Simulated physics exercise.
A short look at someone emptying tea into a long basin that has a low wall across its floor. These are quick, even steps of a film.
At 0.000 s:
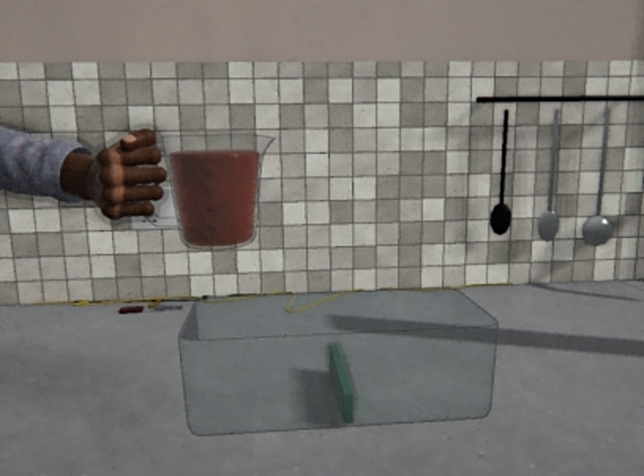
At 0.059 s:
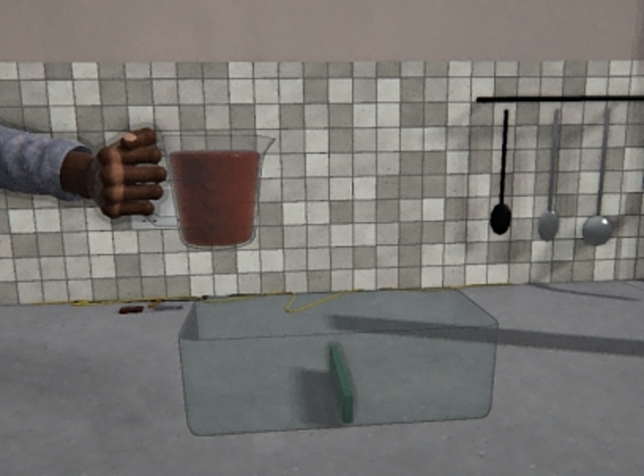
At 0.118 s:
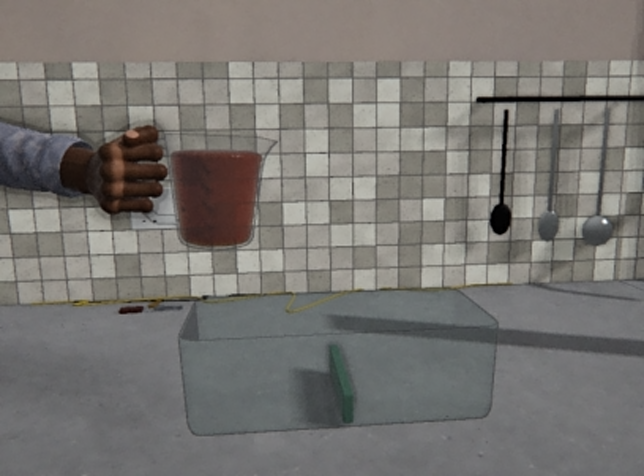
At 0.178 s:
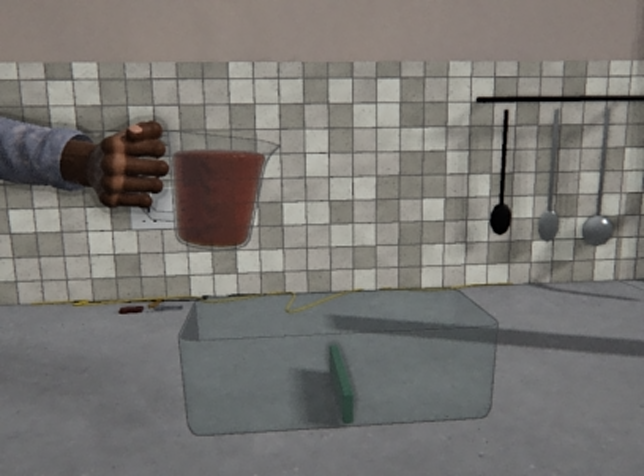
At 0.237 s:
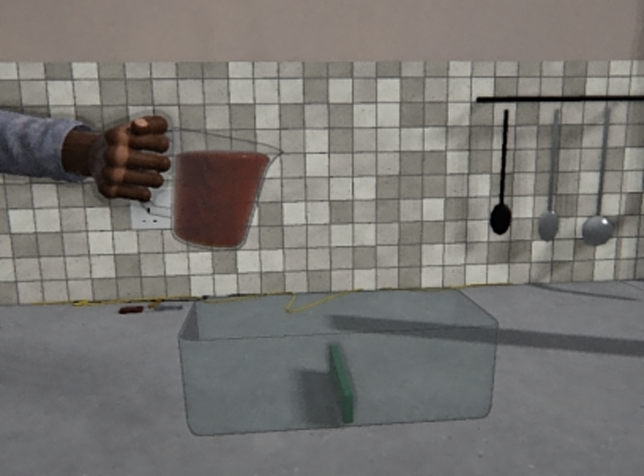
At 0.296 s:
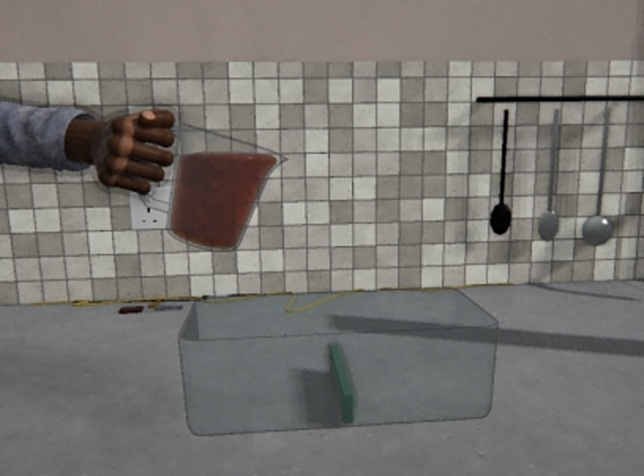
A hand gradually tilts a clear jug of reddish-brown tea rightward above a long basin.
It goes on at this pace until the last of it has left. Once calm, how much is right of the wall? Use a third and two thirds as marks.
The share right of the wall is from a third to two thirds.
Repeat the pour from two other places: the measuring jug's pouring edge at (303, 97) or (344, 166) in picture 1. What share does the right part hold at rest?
First some 80, then 90 per cent.
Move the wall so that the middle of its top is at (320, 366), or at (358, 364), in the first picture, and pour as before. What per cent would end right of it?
First some 75, then 20 per cent.
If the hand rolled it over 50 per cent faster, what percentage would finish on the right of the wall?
Some 35 per cent.
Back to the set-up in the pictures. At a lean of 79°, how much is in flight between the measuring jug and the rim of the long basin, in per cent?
Close to 25 per cent.
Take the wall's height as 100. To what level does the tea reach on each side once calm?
Near 40 on the left, 40 on the right.
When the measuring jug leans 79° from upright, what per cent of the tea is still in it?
Roughly 65 in a hundred.
A moment on, the measuring jug is tipped on its side and 64 per cent is still to pour, 1 is left of the wall and 12 right of it.
Next, the measuring jug is tipped right over and 7 per cent is still to pour, 33 is left of the wall and 49 right of it.
Then the measuring jug is tipped right over and 0 per cent is still to pour, 47 is left of the wall and 51 right of it.
Later the measuring jug is tipped right over and 0 per cent is still to pour, 47 is left of the wall and 51 right of it.
At rest 47 per cent lies left of the wall, 51 right of it and 1 outside.
